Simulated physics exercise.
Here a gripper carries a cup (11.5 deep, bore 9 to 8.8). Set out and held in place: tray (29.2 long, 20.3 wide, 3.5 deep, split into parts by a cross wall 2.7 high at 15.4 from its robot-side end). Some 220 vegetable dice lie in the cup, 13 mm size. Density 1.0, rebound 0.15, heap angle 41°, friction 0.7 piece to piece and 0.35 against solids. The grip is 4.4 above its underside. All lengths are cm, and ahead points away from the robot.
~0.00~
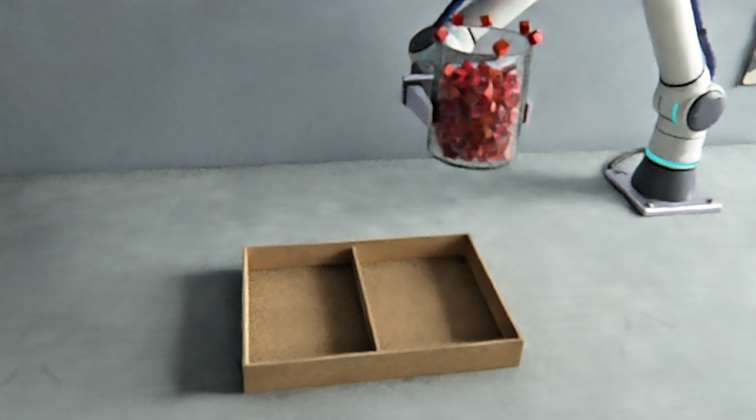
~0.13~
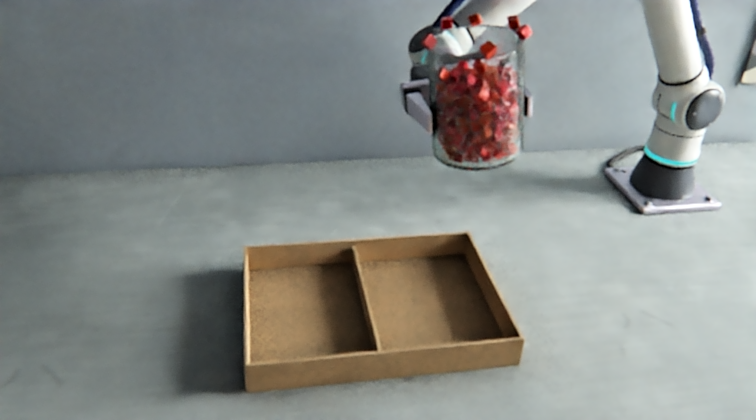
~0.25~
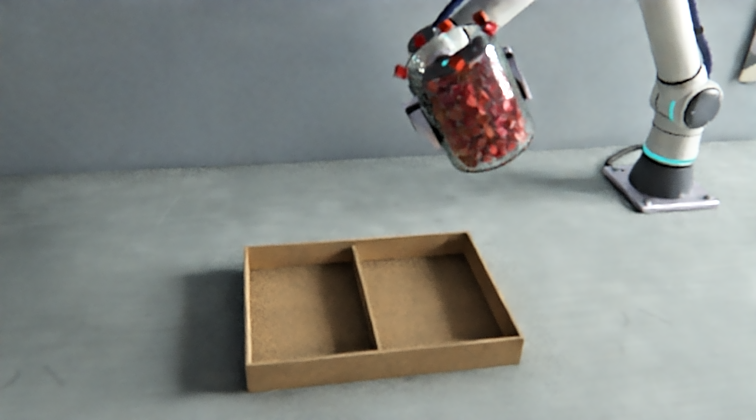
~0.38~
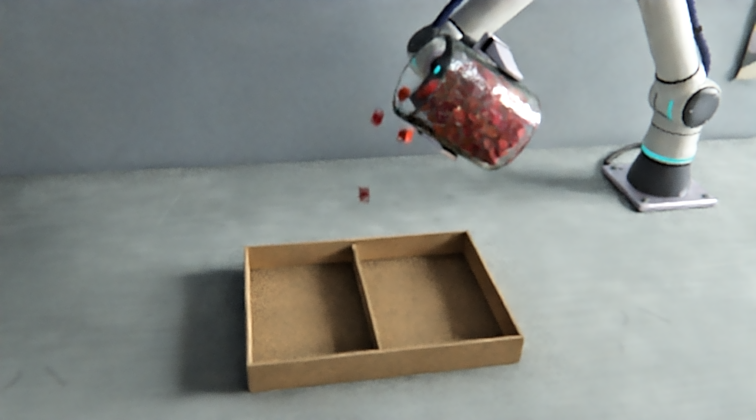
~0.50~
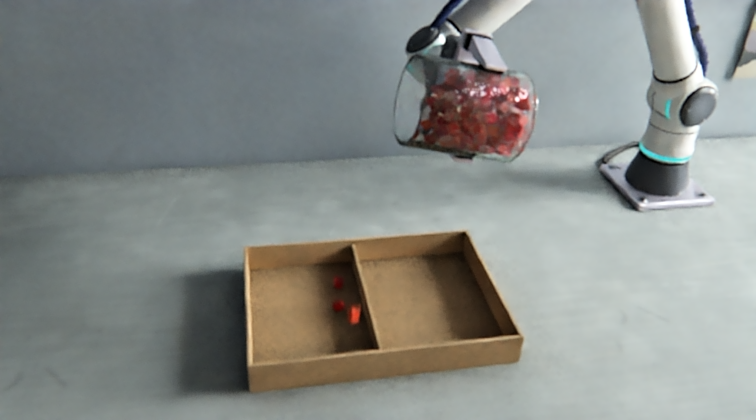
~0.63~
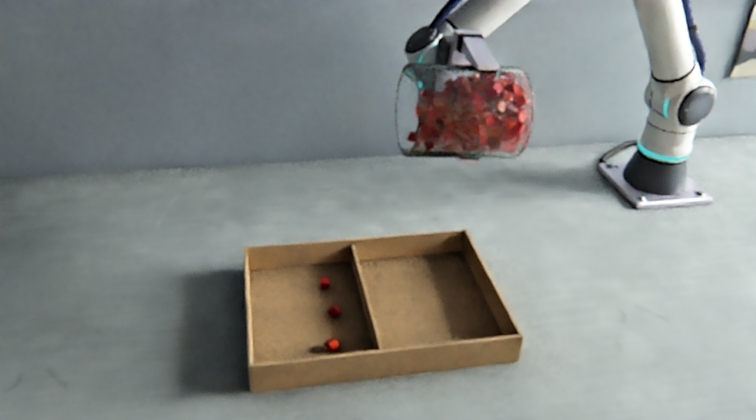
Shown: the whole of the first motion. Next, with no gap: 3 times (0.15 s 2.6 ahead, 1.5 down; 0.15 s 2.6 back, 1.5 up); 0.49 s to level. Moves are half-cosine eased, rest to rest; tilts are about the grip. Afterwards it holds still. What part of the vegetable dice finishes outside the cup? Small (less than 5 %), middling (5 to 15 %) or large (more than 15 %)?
Answer: Middling; 5 to 15 % of the vegetable dice finish outside the cup.
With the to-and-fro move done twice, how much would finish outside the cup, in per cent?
Then about 5 per cent.
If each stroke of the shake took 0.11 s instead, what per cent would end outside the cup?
In that case some 20 per cent.
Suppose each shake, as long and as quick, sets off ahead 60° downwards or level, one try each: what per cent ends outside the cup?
About 5 and 20 per cent.
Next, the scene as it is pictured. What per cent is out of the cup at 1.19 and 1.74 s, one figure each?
In turn: 5, 10.
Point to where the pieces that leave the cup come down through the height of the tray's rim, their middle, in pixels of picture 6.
Near (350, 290).
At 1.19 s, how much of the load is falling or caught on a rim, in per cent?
Some 2 per cent.
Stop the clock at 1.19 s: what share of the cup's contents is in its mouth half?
Some 35 per cent.
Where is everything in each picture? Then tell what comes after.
Cup middle at (478, 99), level; upper third of the load around (483, 91), from x 435 to 535, top at y 20; 215 in the cup, in the first picture.
Cup middle at (477, 99), tilted 8° forward; upper third of the load around (482, 90), from x 430 to 525, top at y 20, in the second picture.
Cup middle at (472, 100), tilted 30° forward; upper third of the load around (480, 90), from x 400 to 520, top at y 20; 214 in the cup, 1 in flight or on a rim, in the third picture.
Cup middle at (467, 105), tilted 56° forward; upper third of the load around (481, 92), from x 365 to 525, top at y 65; 212 in the cup, 3 in flight or on a rim, in the fourth picture.
Cup middle at (464, 110), tilted 78° forward; upper third of the load around (482, 90), from x 340 to 525, top at y 75; 212 in the cup, 3 in the far-side part, in the fifth picture.
Cup middle at (463, 112), tilted 86° forward; upper third of the load around (487, 94), from x 325 to 520, top at y 75; 212 in the cup, 3 in the far-side part, in the sixth picture.
By 1.19 s, tilted 86° forward, highest piece 29 above the table; 203 in the cup, 7 in the far-side part, 1 in the robot-side part, 4 in flight or on a rim.
By 1.74 s, tilted 52° forward, highest piece 29 above the table; 197 in the cup, 14 in the far-side part, 4 in the robot-side part.
By 2.22 s, level, highest piece 33 above the table; 197 in the cup, 14 in the far-side part, 4 in the robot-side part.
By 3.27 s, level, highest piece 33 above the table; 197 in the cup, 14 in the far-side part, 4 in the robot-side part.
Final count, 197 in the cup, 14 in the far-side part, 4 in the robot-side part. That is 8 % outside the cup.
